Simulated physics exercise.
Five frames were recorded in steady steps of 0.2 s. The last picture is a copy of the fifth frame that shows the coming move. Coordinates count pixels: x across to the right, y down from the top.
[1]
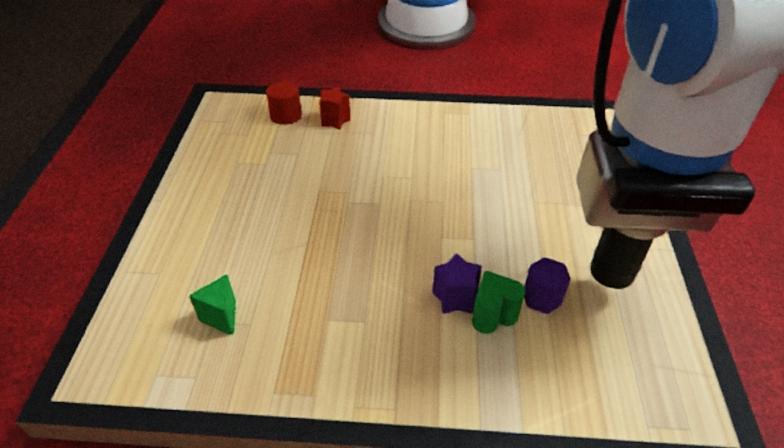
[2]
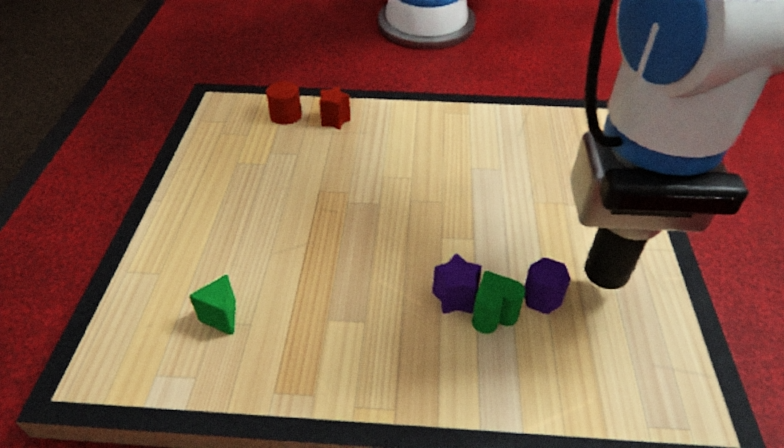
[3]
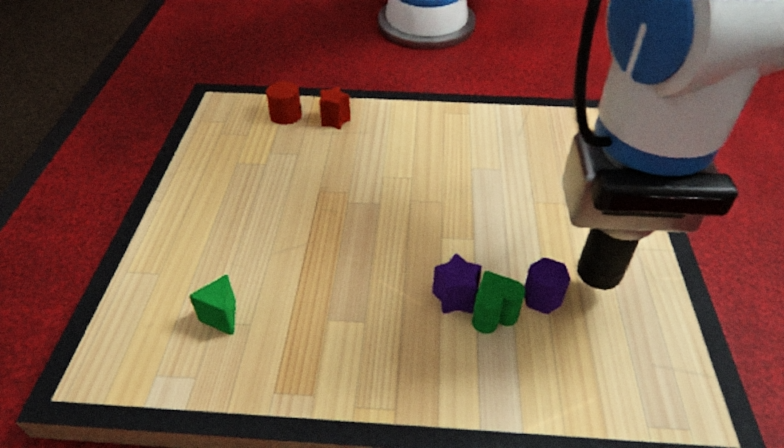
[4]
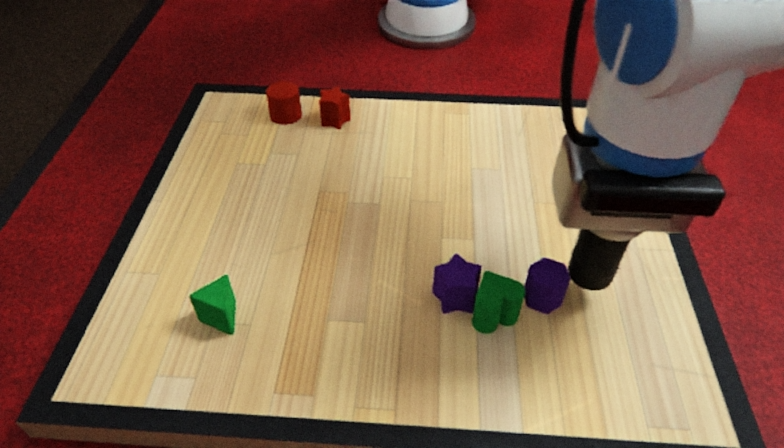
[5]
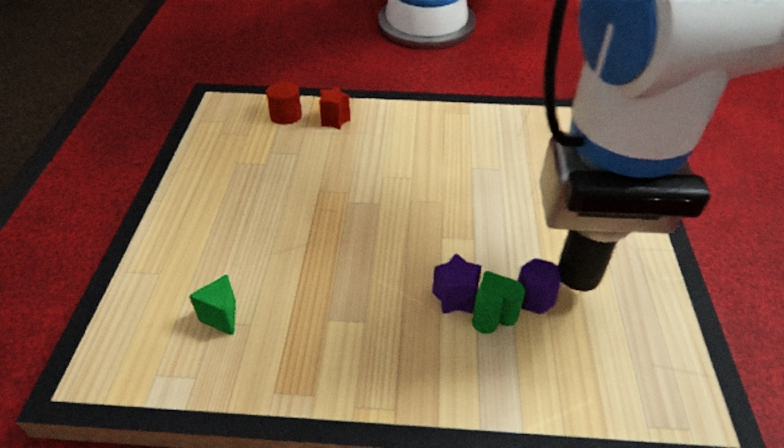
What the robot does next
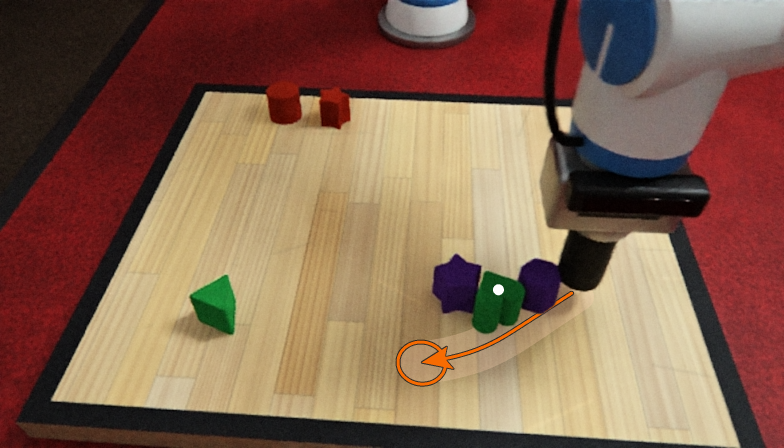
A light wooden board with a black border lies on a red surface, seen from above at an angle by a still camera. Two red blocks sit at the upper left, a green block at the lower left, and a green block between two purple ones right of centre. The robot arm's dark peg slides slightly left, then nudges the right-hand purple block a little leftward.
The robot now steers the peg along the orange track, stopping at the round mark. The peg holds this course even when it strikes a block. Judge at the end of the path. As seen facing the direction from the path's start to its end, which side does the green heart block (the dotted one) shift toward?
It's set to shift right.
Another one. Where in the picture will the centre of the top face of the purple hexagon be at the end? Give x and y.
Its top middle is near (377, 337).
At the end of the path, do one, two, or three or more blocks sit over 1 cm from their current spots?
That makes 2 blocks.
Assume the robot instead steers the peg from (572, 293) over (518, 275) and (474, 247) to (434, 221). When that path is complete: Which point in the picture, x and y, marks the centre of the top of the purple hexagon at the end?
My estimate: (503, 275).
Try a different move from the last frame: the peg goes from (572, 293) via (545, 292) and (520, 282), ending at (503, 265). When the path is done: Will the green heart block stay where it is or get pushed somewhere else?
It shifts.
The drawn path runs from (572, 293) by way of (507, 335) to (422, 363); the dot is on the green heart block.
The first path, step by step. One third of the way, peg (533, 304); purple star block (454, 274), turned 25° clockwise; green heart block (459, 315), turned 45° clockwise; purple hexagon (494, 303).
Two thirds of the way, peg (484, 331); purple star block (454, 274), turned 25° clockwise; green heart block (401, 328), turned 65° clockwise; purple hexagon (441, 325).
At the end, peg (423, 345); purple star block (454, 274), turned 25° clockwise; green heart block (337, 332), turned 75° clockwise; purple hexagon (377, 337), turned 20° clockwise.
